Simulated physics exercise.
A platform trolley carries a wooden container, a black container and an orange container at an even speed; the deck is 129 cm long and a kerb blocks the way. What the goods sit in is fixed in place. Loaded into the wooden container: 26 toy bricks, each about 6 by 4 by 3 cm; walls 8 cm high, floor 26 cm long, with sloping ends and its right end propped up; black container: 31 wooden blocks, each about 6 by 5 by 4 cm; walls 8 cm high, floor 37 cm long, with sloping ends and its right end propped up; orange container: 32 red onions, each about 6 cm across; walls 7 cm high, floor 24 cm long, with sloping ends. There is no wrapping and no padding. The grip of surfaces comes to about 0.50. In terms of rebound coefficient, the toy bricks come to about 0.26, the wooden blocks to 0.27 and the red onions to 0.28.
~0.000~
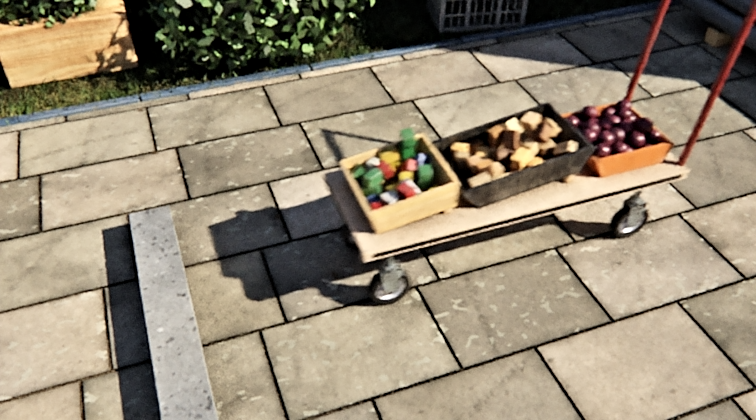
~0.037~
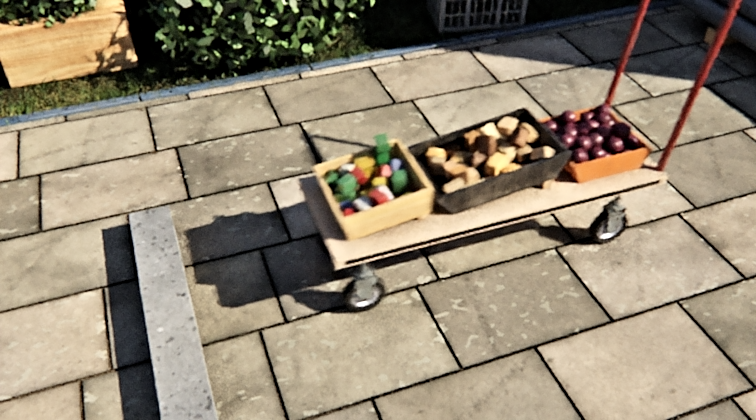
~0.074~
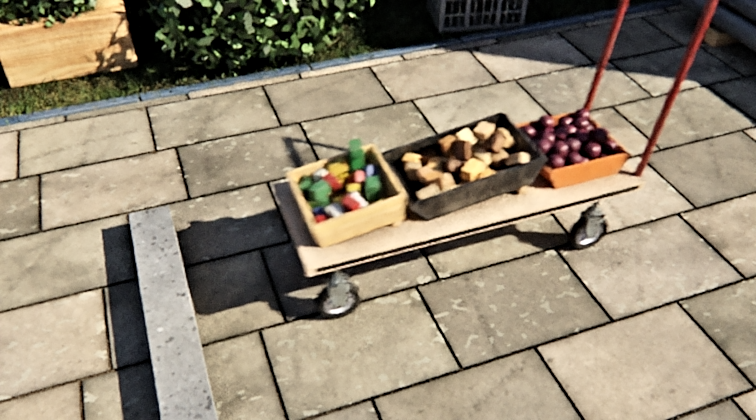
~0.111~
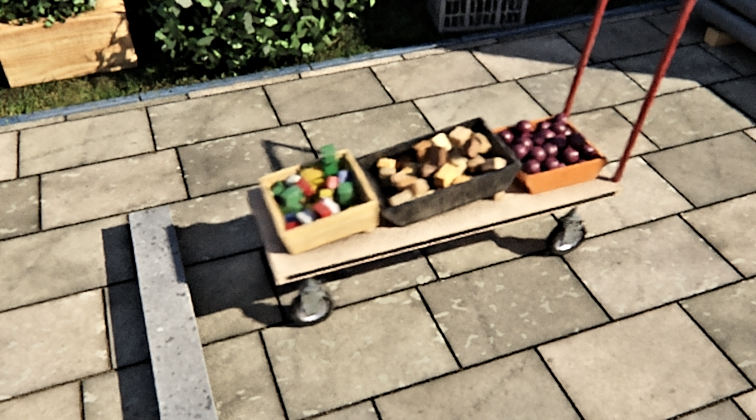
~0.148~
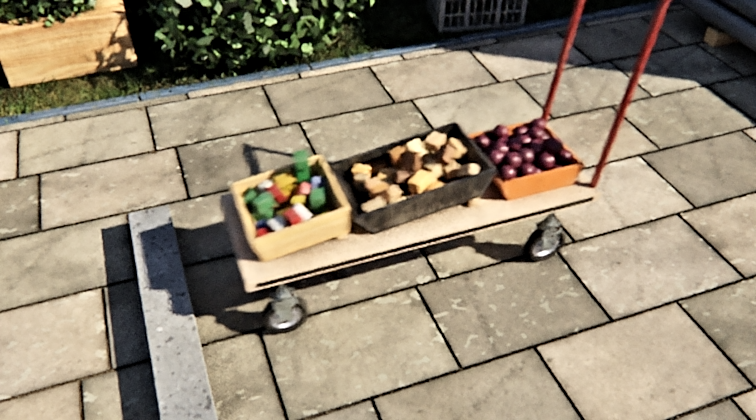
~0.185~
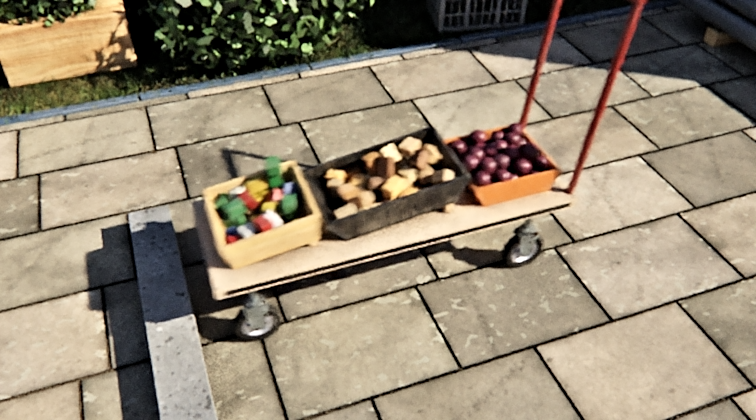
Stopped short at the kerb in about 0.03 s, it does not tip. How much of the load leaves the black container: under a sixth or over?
What gets out remains below a sixth.
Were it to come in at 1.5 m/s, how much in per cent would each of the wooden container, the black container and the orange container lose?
Then the wooden container sheds 0 per cent of its load, the black container 0 per cent, and the orange container 10 per cent.
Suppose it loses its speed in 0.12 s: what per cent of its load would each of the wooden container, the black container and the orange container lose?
That way you'd get wooden container at 10, black container at 10, and orange container at 20 percent.
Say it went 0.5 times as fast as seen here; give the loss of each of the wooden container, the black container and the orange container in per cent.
In that case wooden container 0, black container 0, orange container 10 per cent.
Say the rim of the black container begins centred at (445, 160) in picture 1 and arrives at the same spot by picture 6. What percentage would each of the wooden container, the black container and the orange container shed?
That would give wooden container 0 %, black container 0 % and orange container 0 %.
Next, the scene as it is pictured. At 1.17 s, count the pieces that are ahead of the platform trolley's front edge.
Roughly 6.
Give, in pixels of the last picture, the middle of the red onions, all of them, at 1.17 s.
They're centred near (443, 177).
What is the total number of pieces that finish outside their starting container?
I'd put it near 16.
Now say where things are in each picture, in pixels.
In the first frame (we follow the rim corner now nearest the camera), black container at (465, 192); wooden container at (372, 213); 60 cm still to roll; nothing out yet.
The second frame shows black container at (439, 198); wooden container at (343, 219); 50 cm still to roll.
The third frame shows black container at (412, 204); wooden container at (314, 226); 41 cm still to roll.
The fourth frame shows black container at (385, 211); wooden container at (285, 233); 31 cm still to roll.
The fifth frame shows black container at (357, 218); wooden container at (254, 241); 22 cm still to roll.
The sixth frame shows black container at (328, 224); wooden container at (223, 248); 12 cm still to roll; nothing out yet.
After 0.22 s, contact.
After 0.32 s, 0 of 26 out of the wooden container, 0 of 31 out of the black container and 2 of 32 out of the orange container.
After 0.44 s, 2 of 26 out of the wooden container, 1 of 31 out of the black container and 7 of 32 out of the orange container.
After 0.67 s, 6 of 26 out of the wooden container, 2 of 31 out of the black container and 8 of 32 out of the orange container.
Outcome (at 1.17 s), 6 of 26 out of the wooden container, 2 of 31 out of the black container and 8 of 32 out of the orange container. Asked share, 2 of 31, 6 per cent.
